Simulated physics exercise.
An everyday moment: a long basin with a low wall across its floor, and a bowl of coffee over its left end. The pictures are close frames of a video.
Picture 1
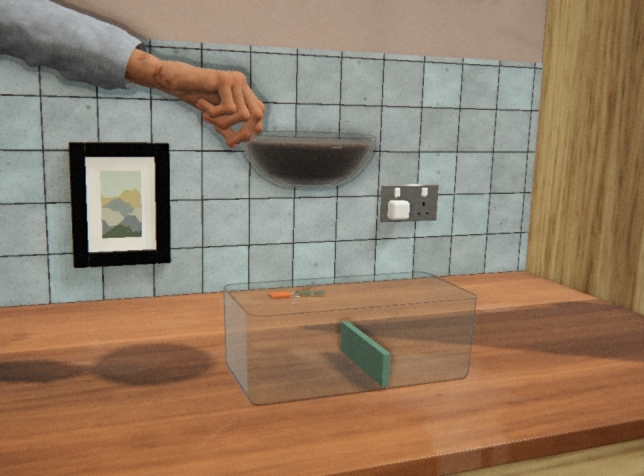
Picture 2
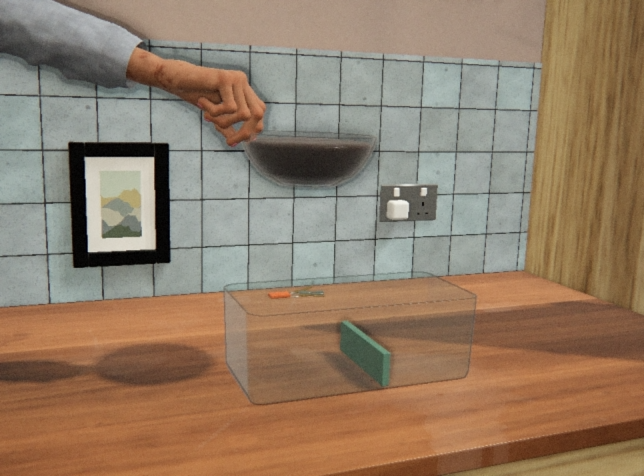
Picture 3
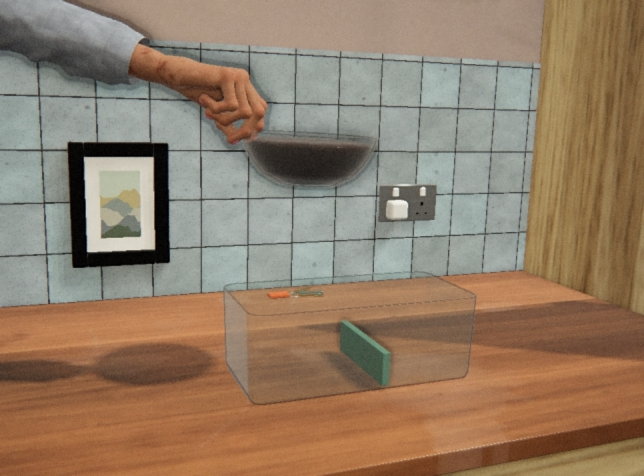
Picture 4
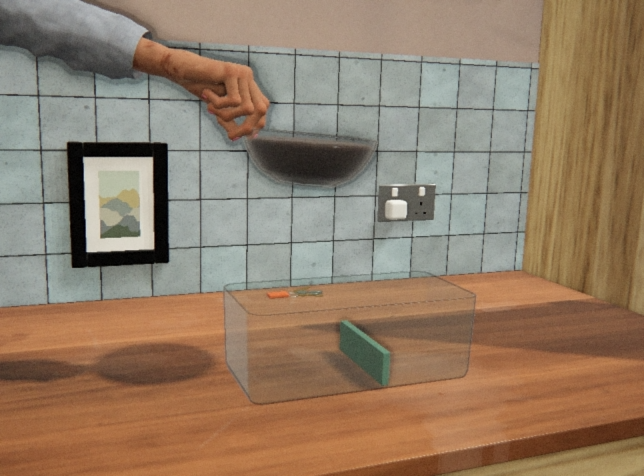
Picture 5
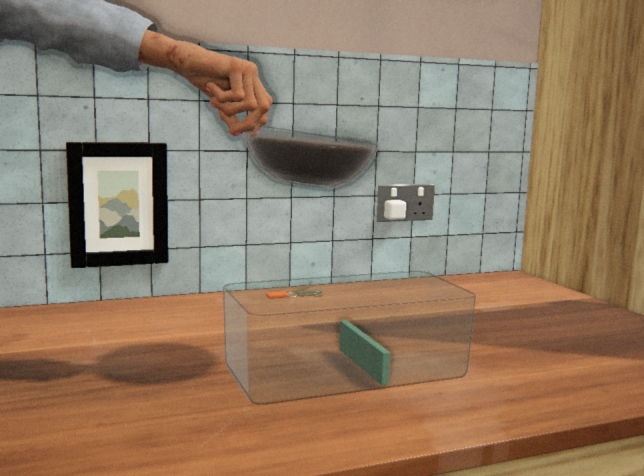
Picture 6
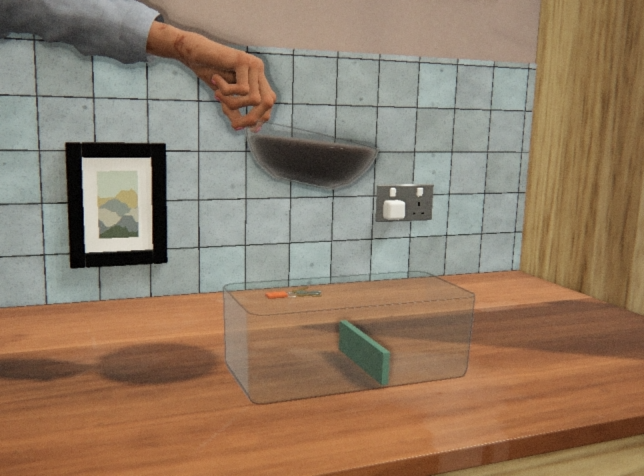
The footage shows a hand holding a bowl of dark liquid above a clear basin with a low green wall inside, on a wooden counter; the bowl stays nearly level at first, then tilts slightly, its right side dipping.
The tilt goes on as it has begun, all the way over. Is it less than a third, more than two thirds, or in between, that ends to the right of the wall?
It comes to over two thirds.
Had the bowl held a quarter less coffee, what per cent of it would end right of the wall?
Roughly 80 in a hundred.
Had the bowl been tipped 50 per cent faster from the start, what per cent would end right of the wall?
Near 70 %.
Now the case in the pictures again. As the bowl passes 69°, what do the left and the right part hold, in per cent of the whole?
Some 0 per cent left and 15 right.
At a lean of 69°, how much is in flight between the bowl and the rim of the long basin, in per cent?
Roughly 60 in a hundred.
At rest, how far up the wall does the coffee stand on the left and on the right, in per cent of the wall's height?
Some 10 per cent left and 70 right.
A moment on, the bowl is tipped part way and 29 per cent is still to pour, 0 is left of the wall and 13 right of it.
Next, the bowl is tipped on its side and 0 per cent is still to pour, 8 is left of the wall and 76 right of it.
Then the bowl is tipped on its side and 0 per cent is still to pour, 16 is left of the wall and 79 right of it.
Later the bowl is tipped on its side and 0 per cent is still to pour, 21 is left of the wall and 74 right of it.
Finally, 21 per cent lies left of the wall, 74 right of it and 5 outside.
